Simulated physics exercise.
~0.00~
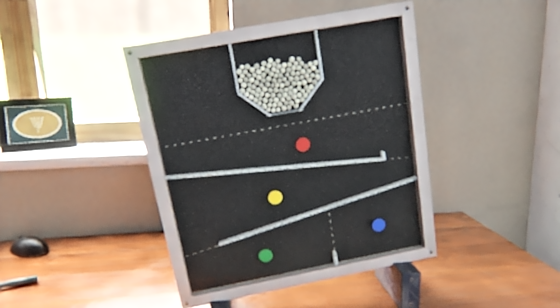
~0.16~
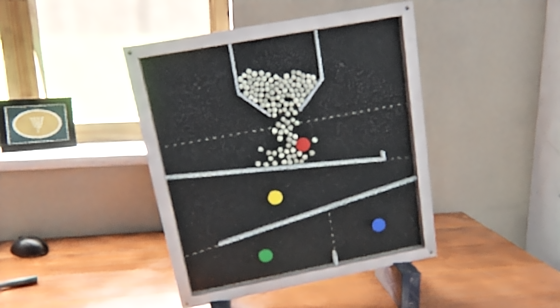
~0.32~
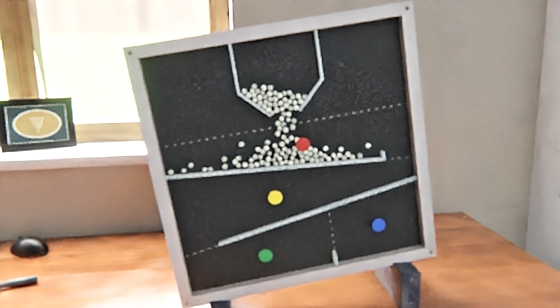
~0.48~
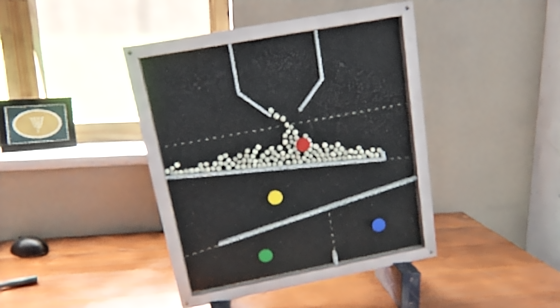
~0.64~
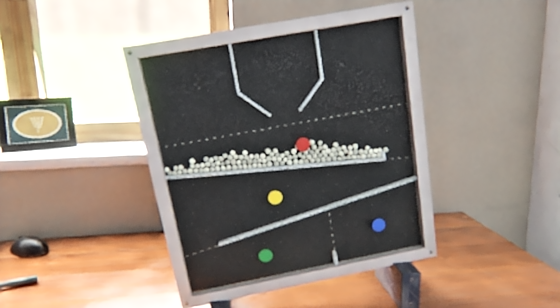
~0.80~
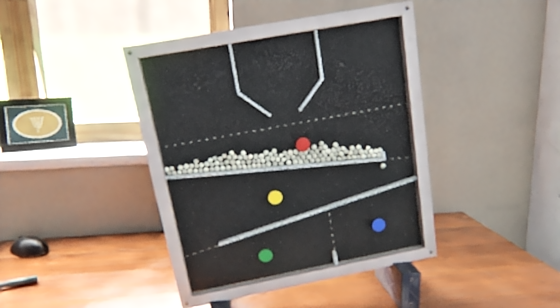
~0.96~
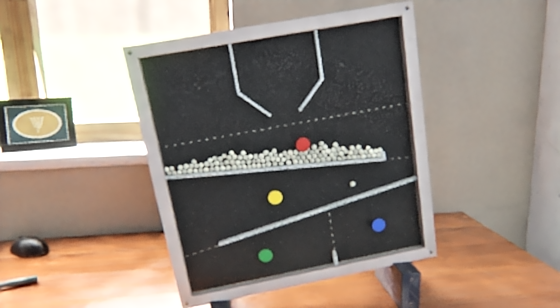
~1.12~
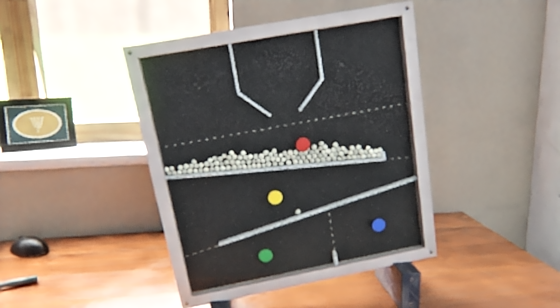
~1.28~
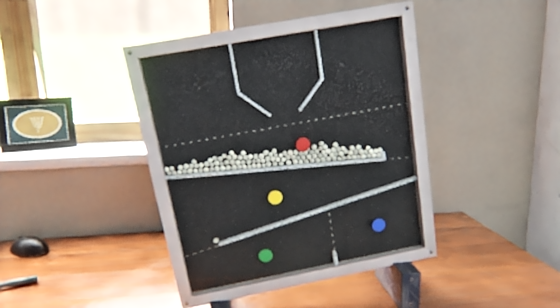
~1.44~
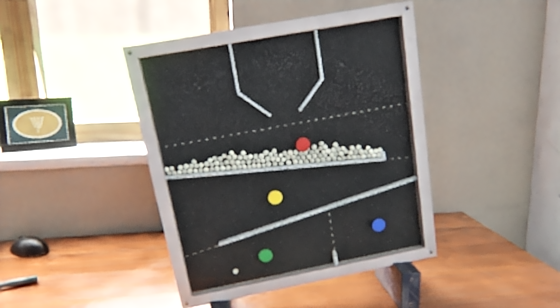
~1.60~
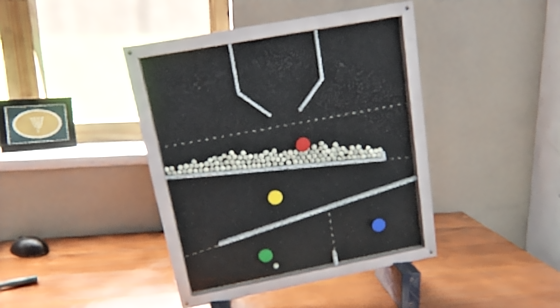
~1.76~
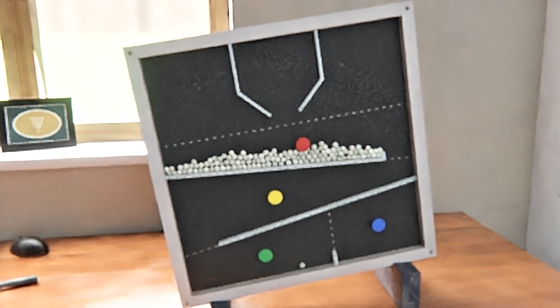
White beads pouring from a hopper onto the shelf by the red sticker, one bead rolling down to the bottom section.
